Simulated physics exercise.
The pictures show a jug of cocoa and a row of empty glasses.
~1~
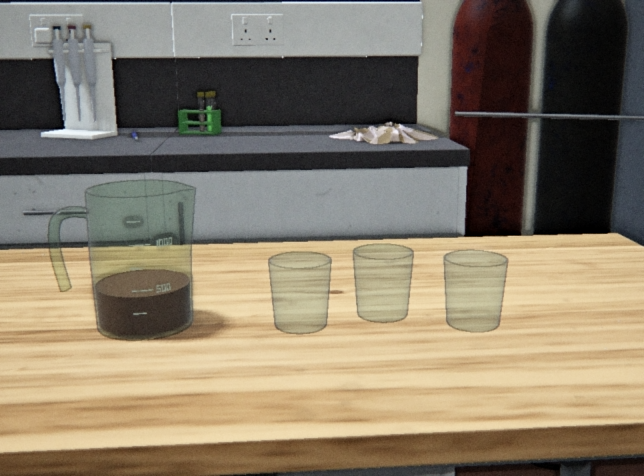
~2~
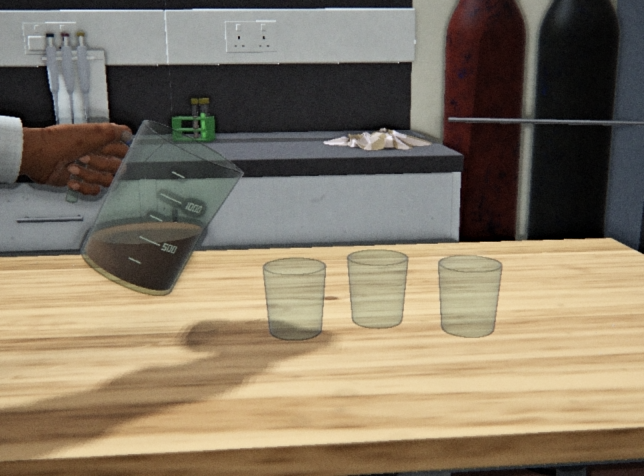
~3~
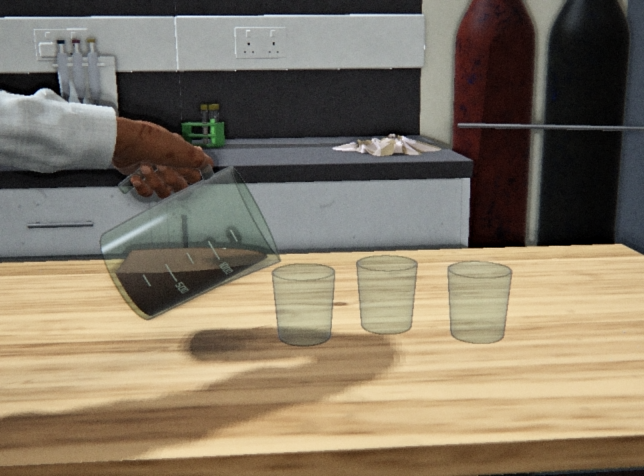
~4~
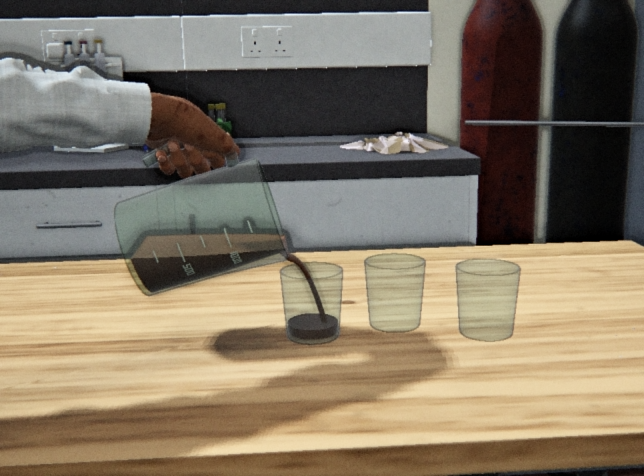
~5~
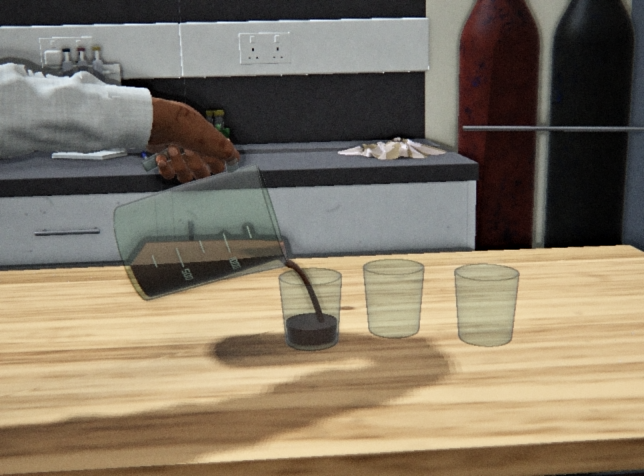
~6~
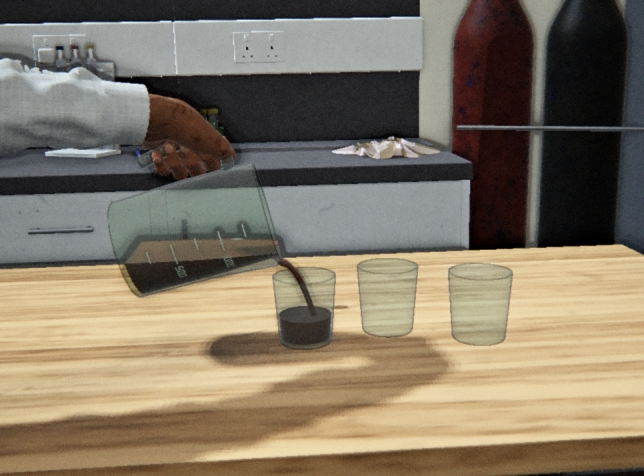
In a kitchen or lab-like room with grey counters, a light wooden tabletop is seen from slightly above, the view shifting a little throughout. A clear jug of dark brown liquid stands left of three empty clear glasses, with red and black cylinders behind at right. A hand in a pale sleeve lifts the jug, carries it right while tilting it, and pours a thin stream into the leftmost glass, its level rising.
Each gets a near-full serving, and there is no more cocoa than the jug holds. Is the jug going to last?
What the jug holds runs short.
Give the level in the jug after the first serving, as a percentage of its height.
Near 15 in a hundred.
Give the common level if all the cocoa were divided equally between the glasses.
Near 60 in a hundred.
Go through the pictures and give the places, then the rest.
All stand on the top; jug (141, 255) about a quarter full; three glasses, the last at (475, 289), in the first frame.
The hand lifts the jug; jug (160, 206) tipped 30° with all of its load; the first is empty, in the second frame.
The jug is brought over; jug (193, 242) tipped 65° with all of its load; three glasses, the last at (479, 300), in the third frame.
A stream runs into the first small glass; jug (206, 227) tipped 75° with nearly all of its load; the first is nearly empty, in the fourth frame.
A stream runs into the first small glass; jug (206, 231) tipped 75° with nearly all of its load; three glasses, the last at (486, 303), in the fifth frame.
A stream runs into the first small glass; jug (199, 229) tipped 75° with about three quarters of its load; the first is about a third full, in the sixth frame.
Soon after, the first is about two thirds full.
Later, the first is done and the jug has about half of its load.
In the end, the jug is empty with one filled and the next at nearly all of a serving.
